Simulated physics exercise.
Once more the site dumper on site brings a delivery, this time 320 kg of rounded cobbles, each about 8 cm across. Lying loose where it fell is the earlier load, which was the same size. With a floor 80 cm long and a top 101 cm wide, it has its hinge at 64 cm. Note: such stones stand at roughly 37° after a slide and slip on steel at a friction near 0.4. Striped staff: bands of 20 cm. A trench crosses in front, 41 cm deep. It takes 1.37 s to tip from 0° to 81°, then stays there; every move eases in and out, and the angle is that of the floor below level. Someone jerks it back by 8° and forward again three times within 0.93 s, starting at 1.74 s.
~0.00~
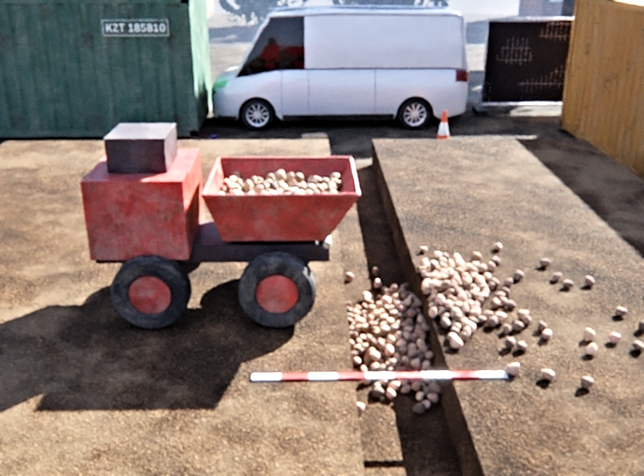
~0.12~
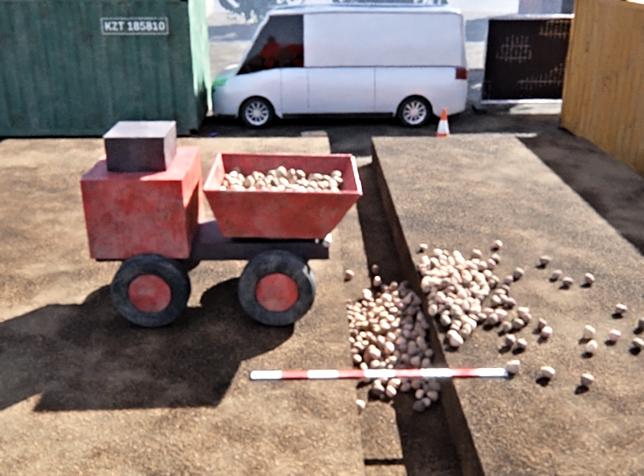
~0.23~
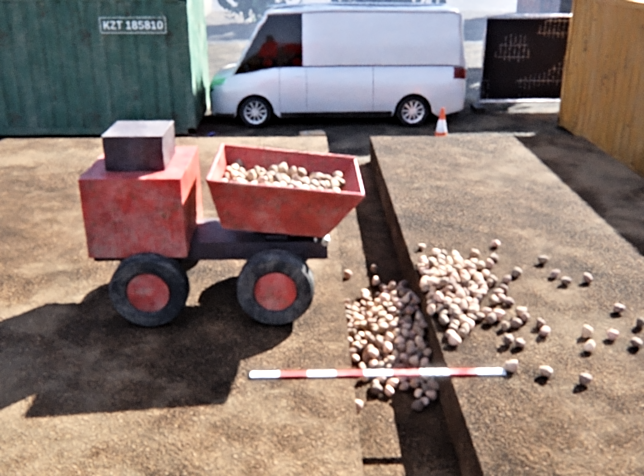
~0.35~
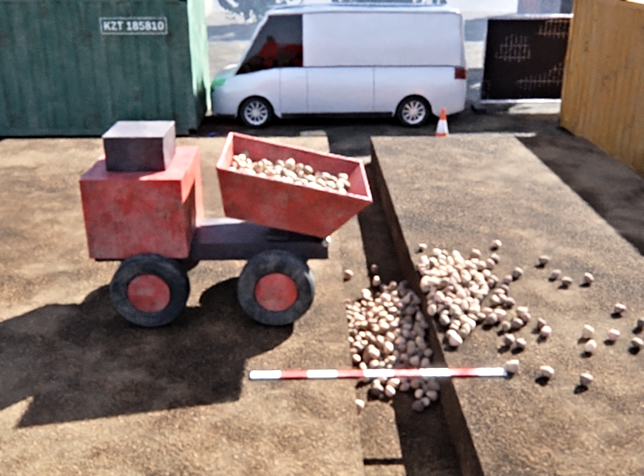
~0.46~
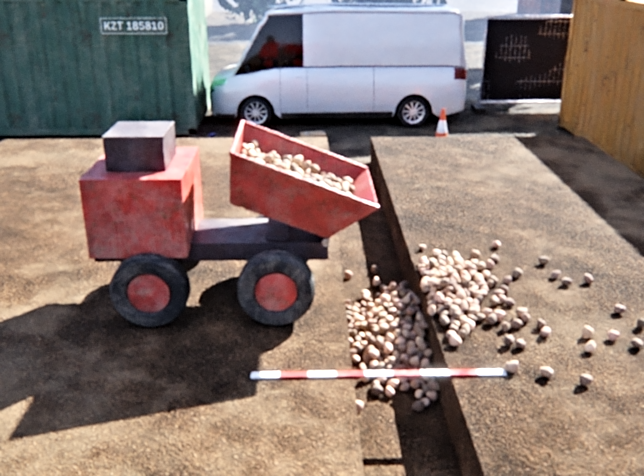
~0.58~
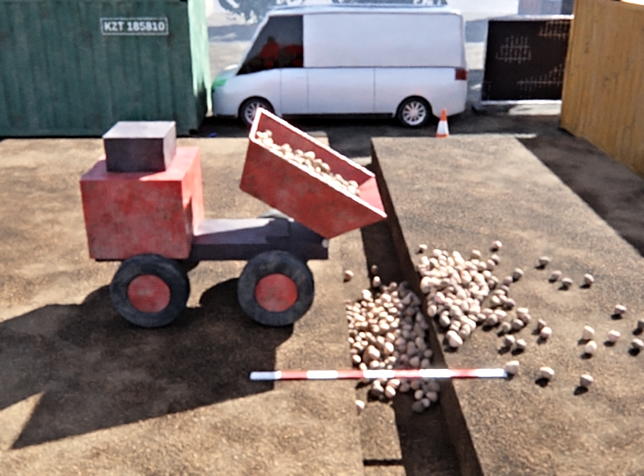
At first, a red dumper stands left of a trench with its skip level and full of pale rounded stones, beside an earlier heap lying partly in the trench and partly beyond it. Then the skip tilts steadily down to the right, its left end rising, while the stones shift inside.
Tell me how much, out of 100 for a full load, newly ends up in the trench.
Some 65 out of 100.
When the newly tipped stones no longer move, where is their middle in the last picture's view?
Near (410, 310).
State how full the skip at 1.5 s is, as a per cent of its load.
It keeps some 60 percent of its load.
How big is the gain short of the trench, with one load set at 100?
About 0 per cent.
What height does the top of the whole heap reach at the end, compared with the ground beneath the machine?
The top ends about 22 cm above the ground.
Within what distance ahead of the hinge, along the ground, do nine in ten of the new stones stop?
Close to 130 centimetres.
After 1.0 s the floor is at 69°; in per cent of one load, 100 in the skip, 65 in the trench, 35 past the trench; the foremost stones are at (593, 300).
After 1.5 s the floor is at 81°; in per cent of one load, 59 in the skip, 94 in the trench, 48 past the trench; the foremost stones are at (593, 300).
After 3.1 s the floor is at 81°; in per cent of one load, 0 in the skip, 130 in the trench, 70 past the trench; the foremost stones are at (593, 300).
After 5.6 s the floor is at 81°; in per cent of one load, 0 in the skip, 130 in the trench, 70 past the trench; the foremost stones are at (593, 300). Net gain in the trench, 65.
